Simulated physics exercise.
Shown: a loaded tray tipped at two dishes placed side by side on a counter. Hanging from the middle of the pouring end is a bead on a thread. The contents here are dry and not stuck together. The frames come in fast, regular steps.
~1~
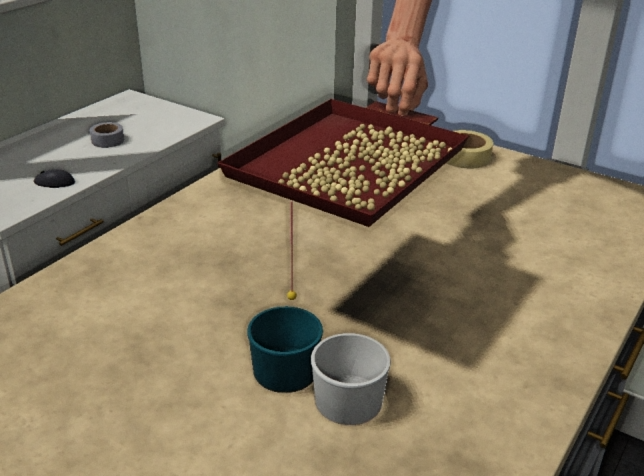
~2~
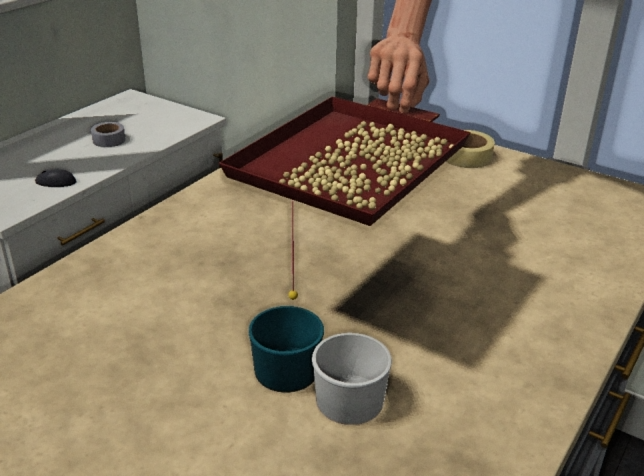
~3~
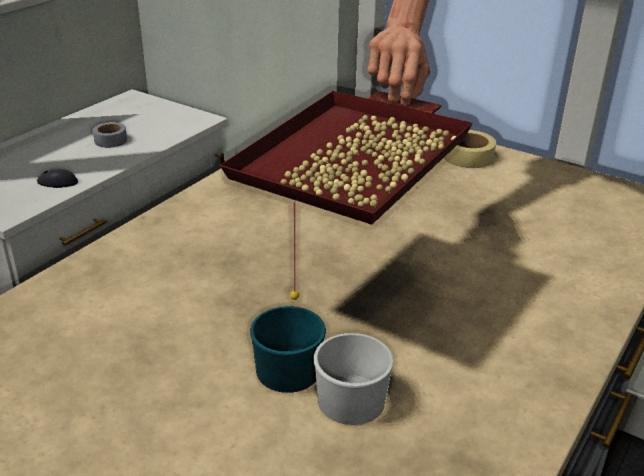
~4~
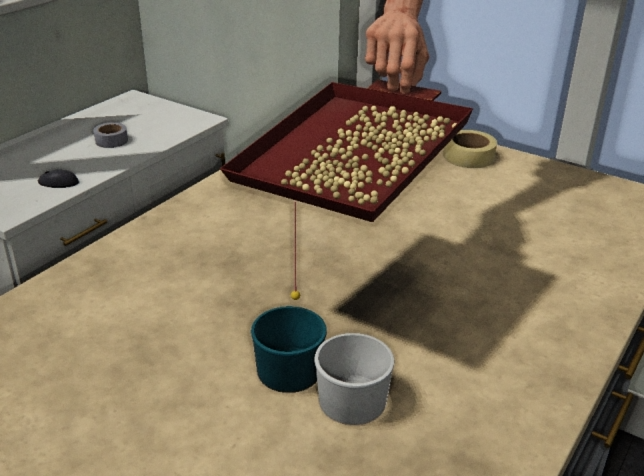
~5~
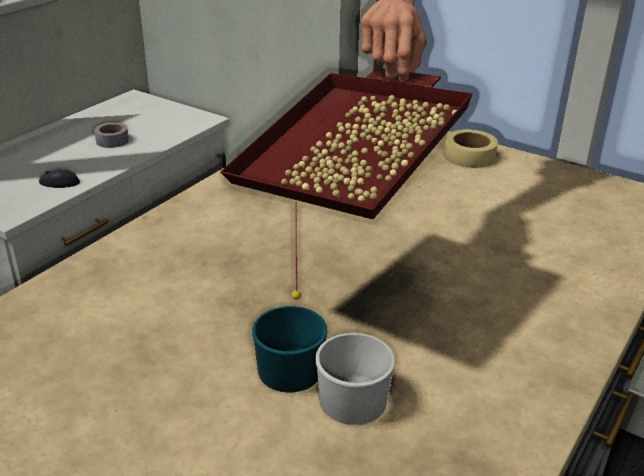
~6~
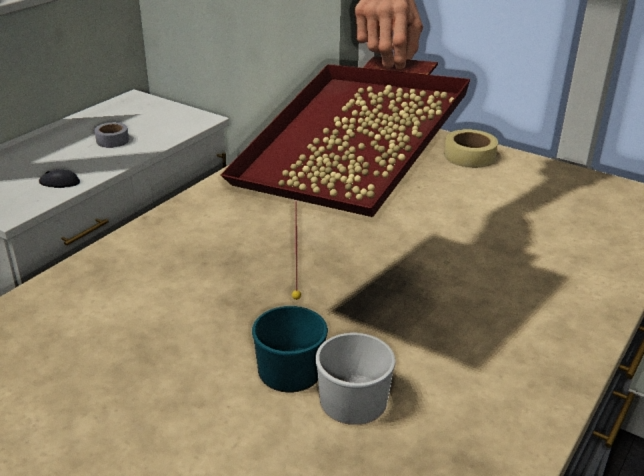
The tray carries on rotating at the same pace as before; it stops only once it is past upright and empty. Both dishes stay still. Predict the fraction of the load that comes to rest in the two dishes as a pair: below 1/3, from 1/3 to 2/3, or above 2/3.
Below 1/3.
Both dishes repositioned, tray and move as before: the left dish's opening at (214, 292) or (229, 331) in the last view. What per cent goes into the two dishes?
About 80% on the first try and 10% on the second.
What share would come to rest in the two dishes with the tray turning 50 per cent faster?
Close to 0 in a hundred.
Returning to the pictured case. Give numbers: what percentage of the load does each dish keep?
Near 10 in a hundred for the left dish; near 0 for the right dish.
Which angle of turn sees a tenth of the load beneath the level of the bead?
The tilt is near 65° by then.
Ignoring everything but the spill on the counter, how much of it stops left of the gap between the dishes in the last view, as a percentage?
Left fraction: Around 100 per cent.
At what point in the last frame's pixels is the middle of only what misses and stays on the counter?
Estimated middle: Around (212, 328).
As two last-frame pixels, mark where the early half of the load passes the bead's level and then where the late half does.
For the early half I get (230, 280), and for the late half (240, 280).
Soon, tray tipped steeply; most on the tray; a stray few outside both; a small part in the air.
A while on, tray tipped right over; about half on the tray; about a third outside both; a small part in the air.
Towards the end, tray tipped past a quarter turn; a small part in the left dish; nearly all outside both.
Finally, tray tipped past a quarter turn; none in the right dish; a small part in the left dish; nearly all outside both.
